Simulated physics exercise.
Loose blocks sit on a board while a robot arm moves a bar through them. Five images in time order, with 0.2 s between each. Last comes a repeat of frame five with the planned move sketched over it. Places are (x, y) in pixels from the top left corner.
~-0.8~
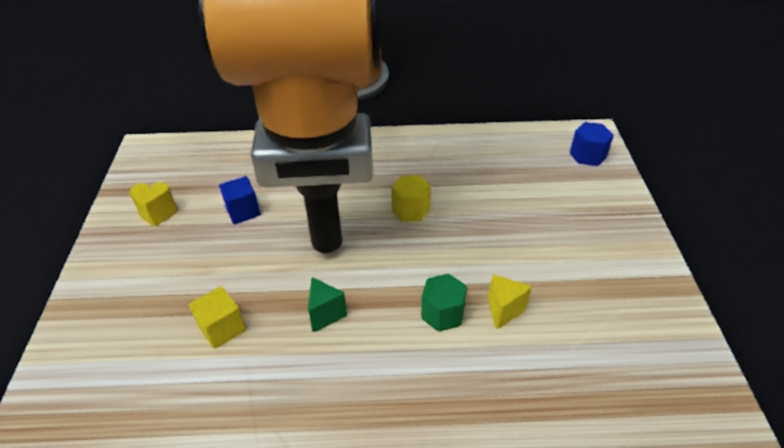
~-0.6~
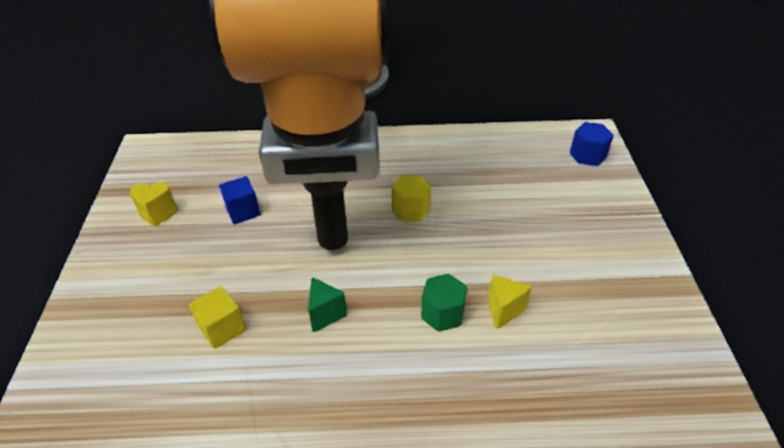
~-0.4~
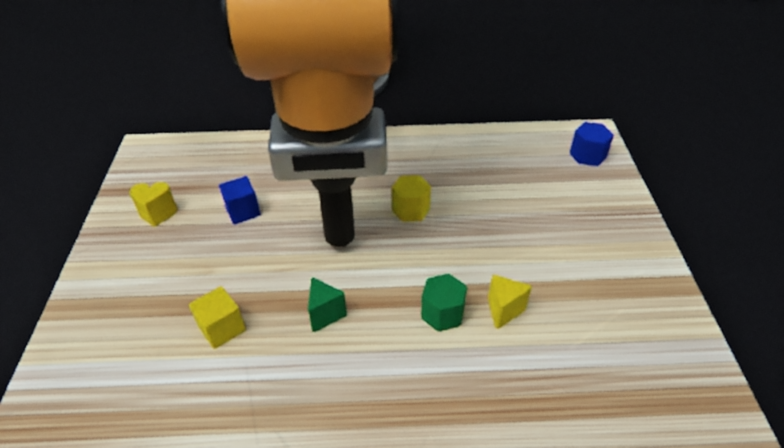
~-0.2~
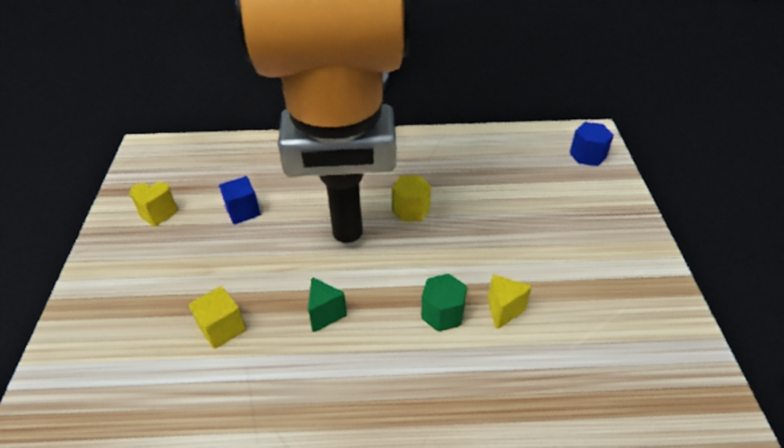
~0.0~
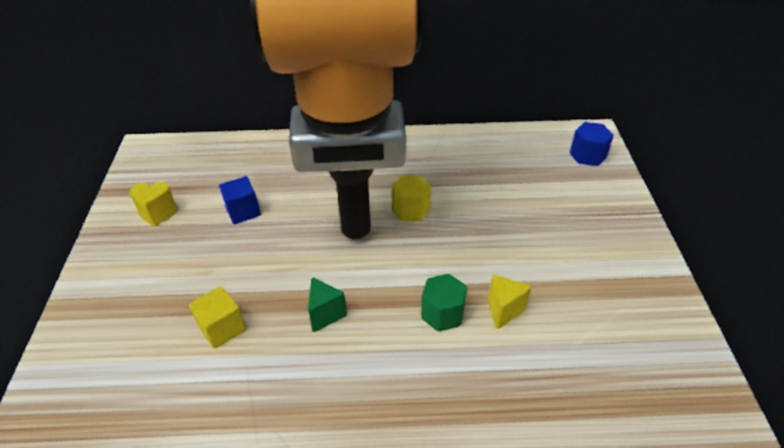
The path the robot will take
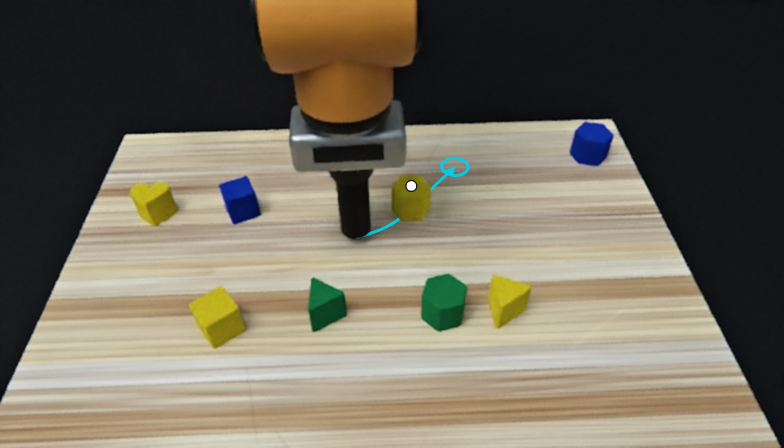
Orange robot arm sliding a black bar slowly rightward between a blue cube and a yellow hexagonal block, the scattered blocks staying still.
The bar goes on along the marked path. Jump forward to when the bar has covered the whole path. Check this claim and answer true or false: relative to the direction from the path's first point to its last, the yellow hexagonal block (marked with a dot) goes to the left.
The statement is correct.
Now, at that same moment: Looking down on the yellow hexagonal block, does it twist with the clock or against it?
Counter-clockwise, from overhead.
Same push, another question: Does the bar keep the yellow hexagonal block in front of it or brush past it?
In the end it is ahead.
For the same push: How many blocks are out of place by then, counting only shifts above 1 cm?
One block moves.
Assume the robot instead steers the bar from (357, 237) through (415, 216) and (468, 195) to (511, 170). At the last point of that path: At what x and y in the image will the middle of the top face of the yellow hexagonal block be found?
That would be at about pixel (447, 156).
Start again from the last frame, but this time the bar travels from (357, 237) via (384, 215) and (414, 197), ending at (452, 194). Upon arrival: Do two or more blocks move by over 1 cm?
The answer is no.
The line goes from (357, 237) through (415, 205) to (455, 167); the dot is on the yellow hexagonal block.
The first path, step by step. One third of the way, bar (401, 208); yellow hexagonal block (422, 177).
Two thirds of the way, bar (429, 182); yellow hexagonal block (448, 152), turned 15° anticlockwise.
At the end, bar (456, 158); yellow hexagonal block (471, 128), turned 25° anticlockwise.
